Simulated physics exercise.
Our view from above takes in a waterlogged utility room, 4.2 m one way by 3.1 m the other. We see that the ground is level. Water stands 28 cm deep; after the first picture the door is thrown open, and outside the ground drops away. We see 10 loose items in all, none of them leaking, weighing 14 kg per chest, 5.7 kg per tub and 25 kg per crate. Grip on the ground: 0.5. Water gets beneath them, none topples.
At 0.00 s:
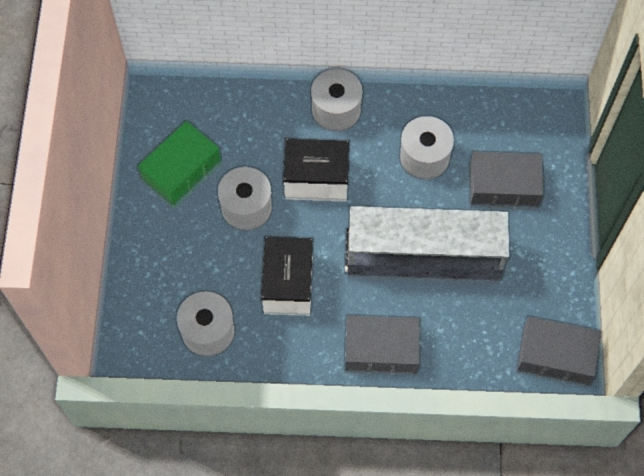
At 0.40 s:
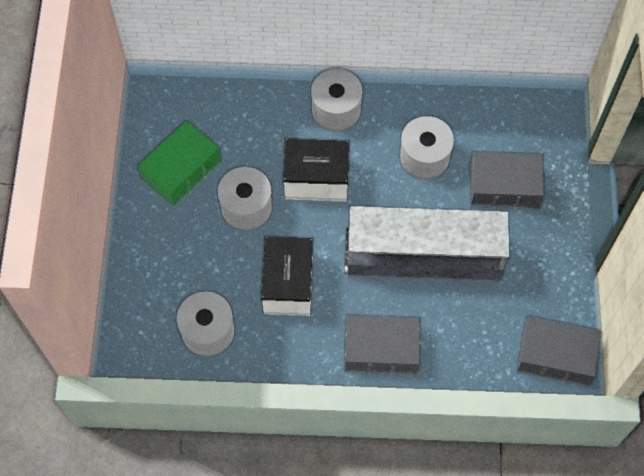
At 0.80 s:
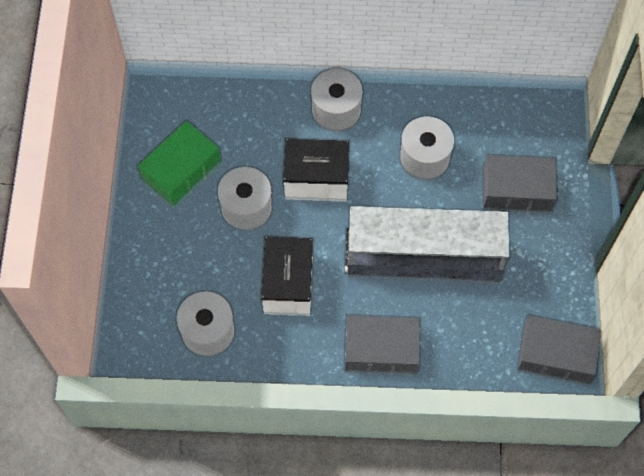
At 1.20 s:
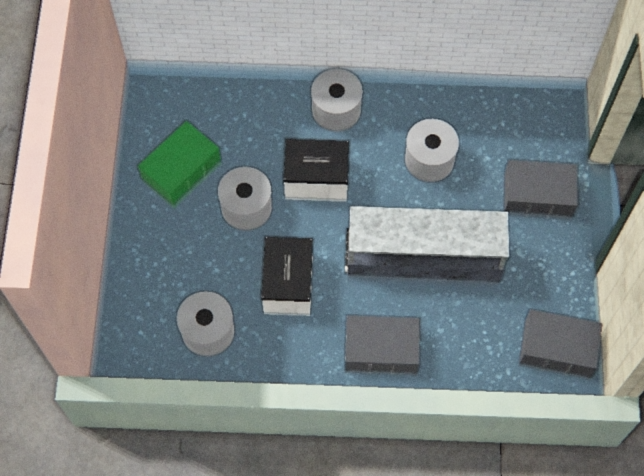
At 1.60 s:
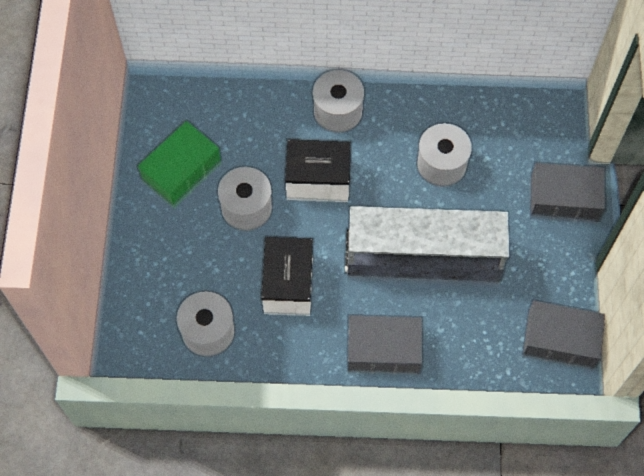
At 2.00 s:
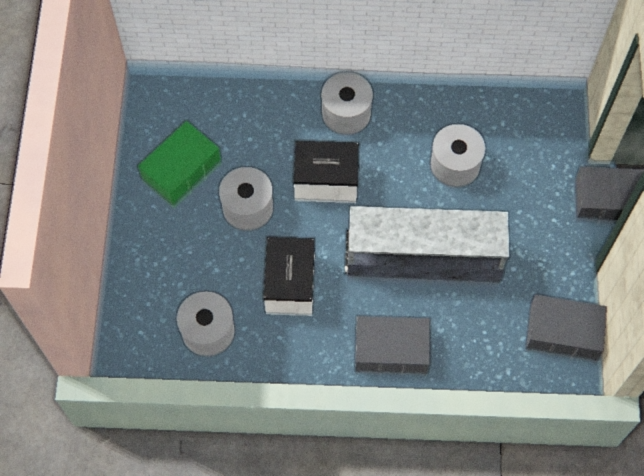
In a flooded utility room, a door opens and a gray box drifts right into the doorway.
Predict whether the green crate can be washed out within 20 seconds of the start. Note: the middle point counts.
Green crate: Trapped.
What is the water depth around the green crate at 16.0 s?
Roughly 13 cm deep.
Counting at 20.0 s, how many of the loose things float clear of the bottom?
Count at that moment: 3.
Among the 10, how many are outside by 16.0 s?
My tally comes to 6.
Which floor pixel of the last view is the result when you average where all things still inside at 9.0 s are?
Close to (394, 234).
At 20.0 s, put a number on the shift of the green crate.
Roughly 200 centimetres.
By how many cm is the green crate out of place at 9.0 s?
It is about 50 cm out of place by then.
After 4.0 s the green crate is near (208, 154), 0.3 m from its start, afloat; 1 of 10 are out; 9 afloat.
After 9.0 s the green crate is near (235, 145), 0.5 m from its start, afloat; 3 of 10 are out; 7 afloat.
After 16.0 s the green crate is near (318, 137), 1.2 m from its start, afloat; 6 of 10 are out; 4 afloat.
After 20.0 s the green crate is near (396, 144), 1.9 m from its start, afloat; 7 of 10 are out; 3 afloat.
